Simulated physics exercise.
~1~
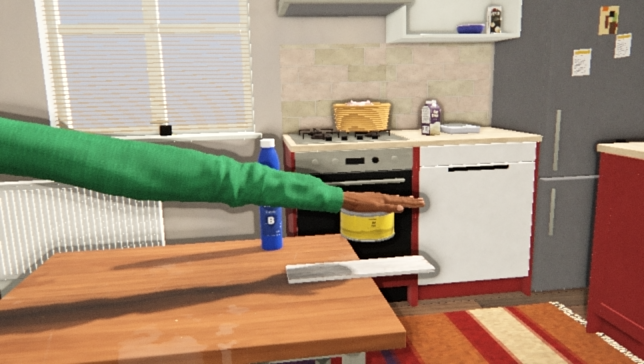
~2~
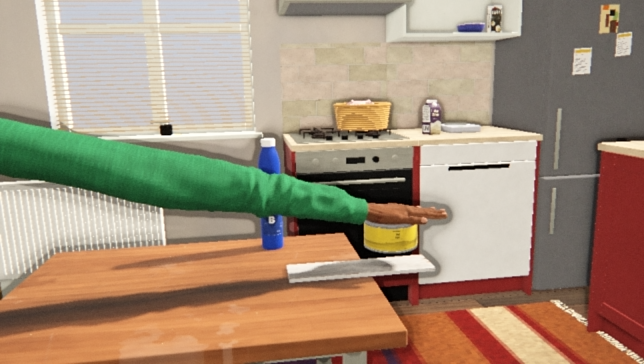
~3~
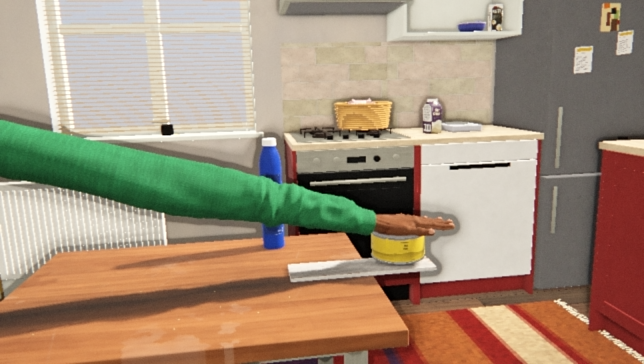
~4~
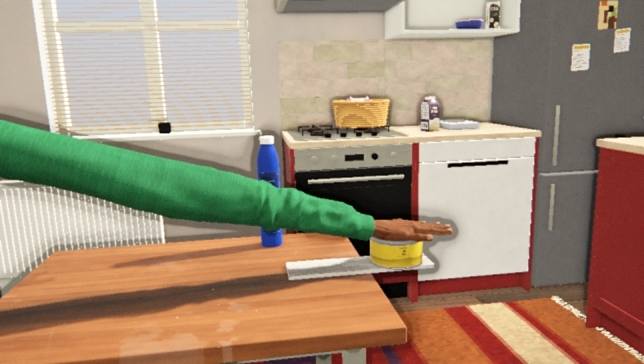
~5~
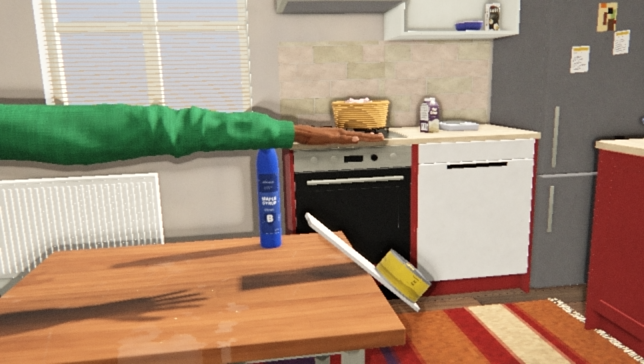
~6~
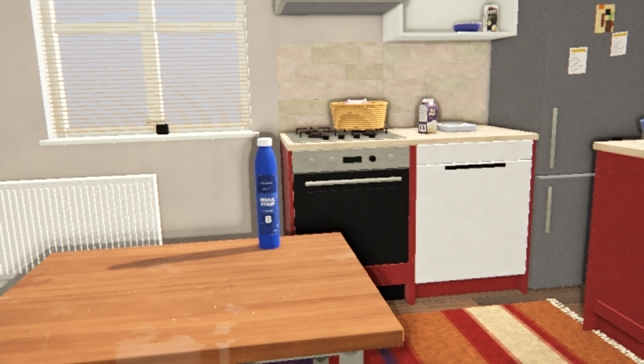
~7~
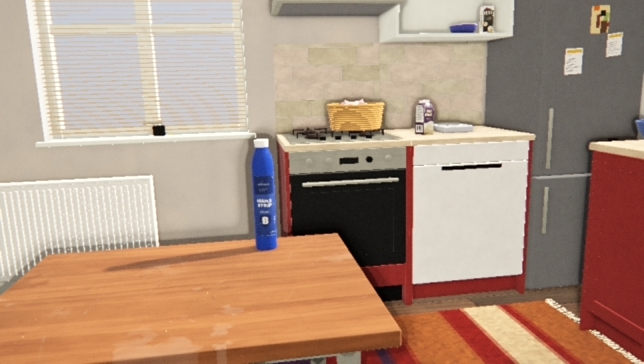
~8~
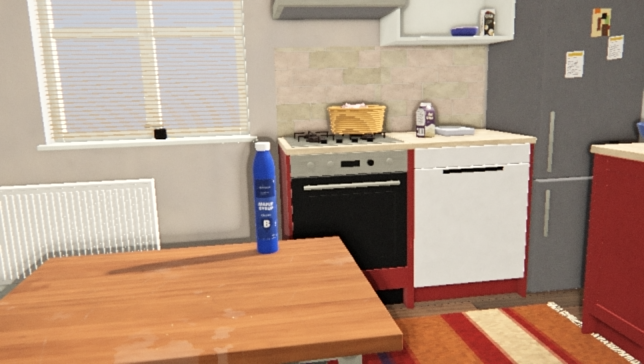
In a kitchen, a hand setting a yellow tub on a white board's overhanging end and withdrawing, both tipping off the table.
